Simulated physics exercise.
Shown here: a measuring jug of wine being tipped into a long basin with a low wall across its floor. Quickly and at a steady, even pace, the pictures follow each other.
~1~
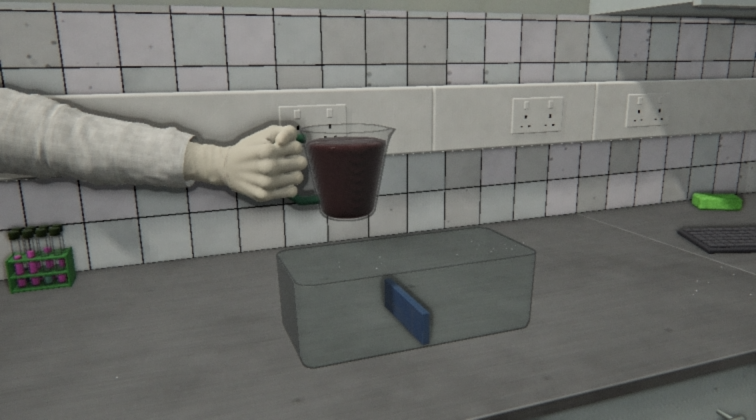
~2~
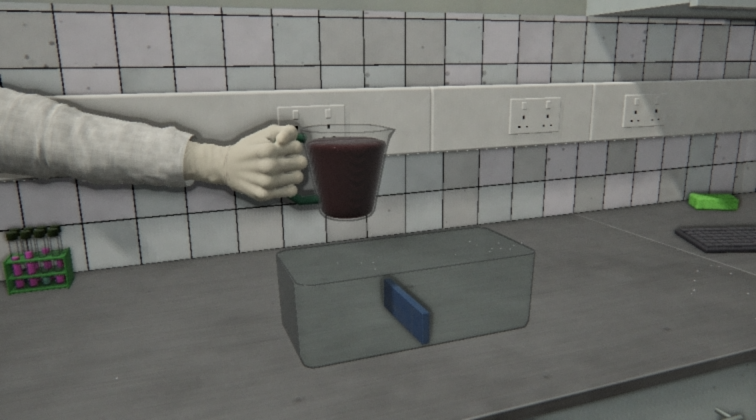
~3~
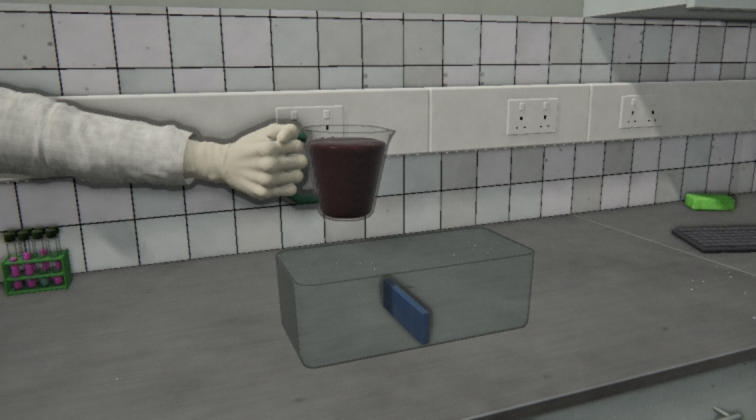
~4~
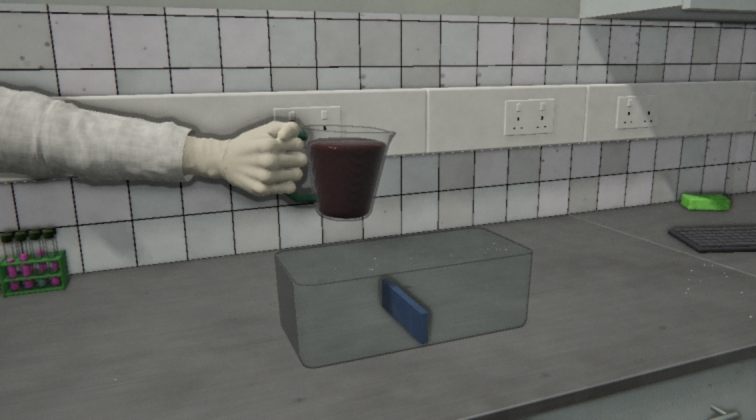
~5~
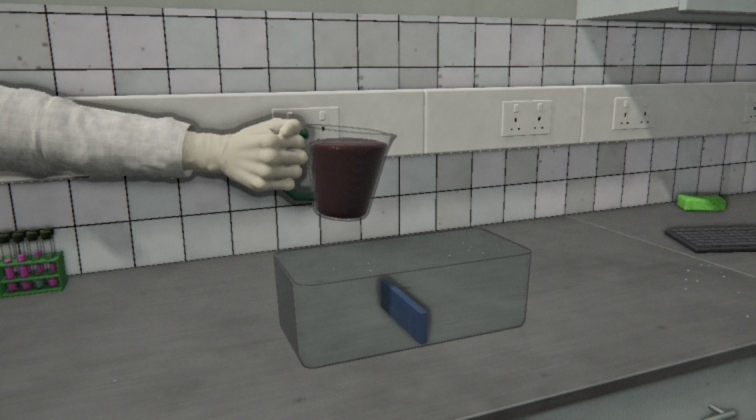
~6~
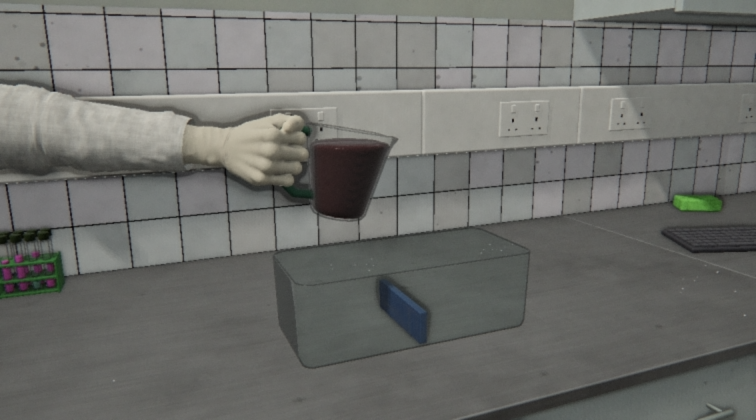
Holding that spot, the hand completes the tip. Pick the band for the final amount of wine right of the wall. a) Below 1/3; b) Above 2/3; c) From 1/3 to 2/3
b, above 2/3.
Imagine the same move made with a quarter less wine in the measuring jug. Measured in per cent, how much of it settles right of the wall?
Roughly 95 %.
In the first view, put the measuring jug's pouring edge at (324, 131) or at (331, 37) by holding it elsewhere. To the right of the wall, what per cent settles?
The first start gives some 5 %, the second some 45 %.
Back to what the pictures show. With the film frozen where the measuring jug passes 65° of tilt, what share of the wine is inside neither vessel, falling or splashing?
Near 20 parts in a hundred.
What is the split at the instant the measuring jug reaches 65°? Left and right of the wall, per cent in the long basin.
Left 0, right 10.
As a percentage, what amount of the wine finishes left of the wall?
I'd estimate around 5 per cent.
A moment on, the measuring jug is tipped part way and 71 per cent is still to pour, 0 is left of the wall and 9 right of it.
Next, the measuring jug is tipped right over and 13 per cent is still to pour, 1 is left of the wall and 74 right of it.
Then the measuring jug is tipped right over and 0 per cent is still to pour, 4 is left of the wall and 95 right of it.
Later the measuring jug is tipped right over and 0 per cent is still to pour, 4 is left of the wall and 95 right of it.
At rest 4 per cent lies left of the wall, 95 right of it and 1 outside.
